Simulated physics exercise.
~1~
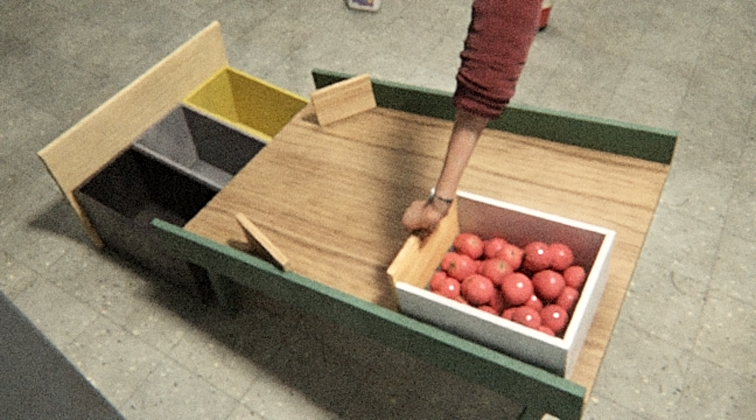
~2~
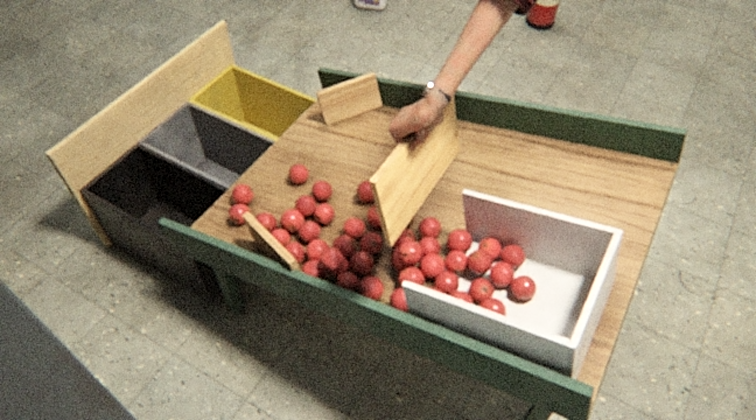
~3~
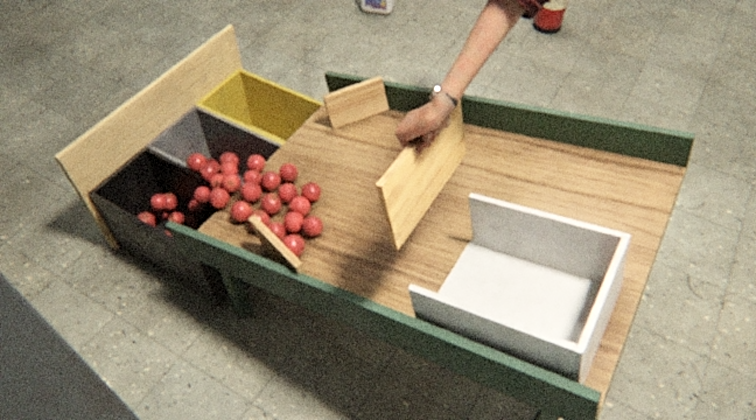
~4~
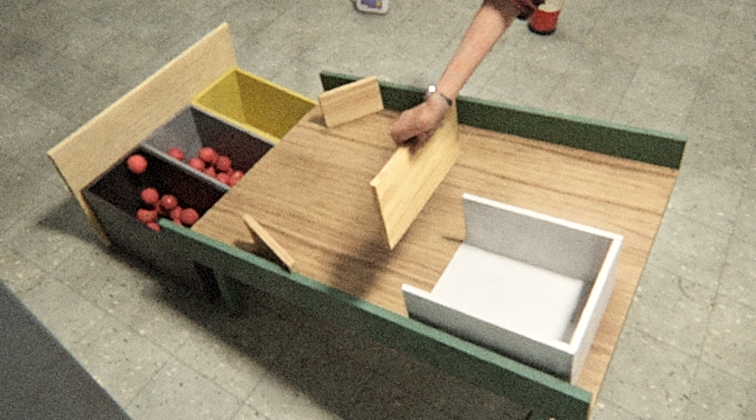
A hand in a dark red sleeve grips a wooden gate on a tilted wooden table with green side walls, seen from above in a slightly swaying view. Behind the gate, a white pen at the right holds a heap of red tomatoes, while black, grey and yellow containers stand at the left end. The hand lifts the gate and the tomatoes roll out leftward, spreading past two small angled boards. They bunch at the table's edge and tumble into the black and grey containers. Finally the pen and table are clear, tomatoes lie in both containers, the yellow one looks empty, and the hand still holds the gate up.
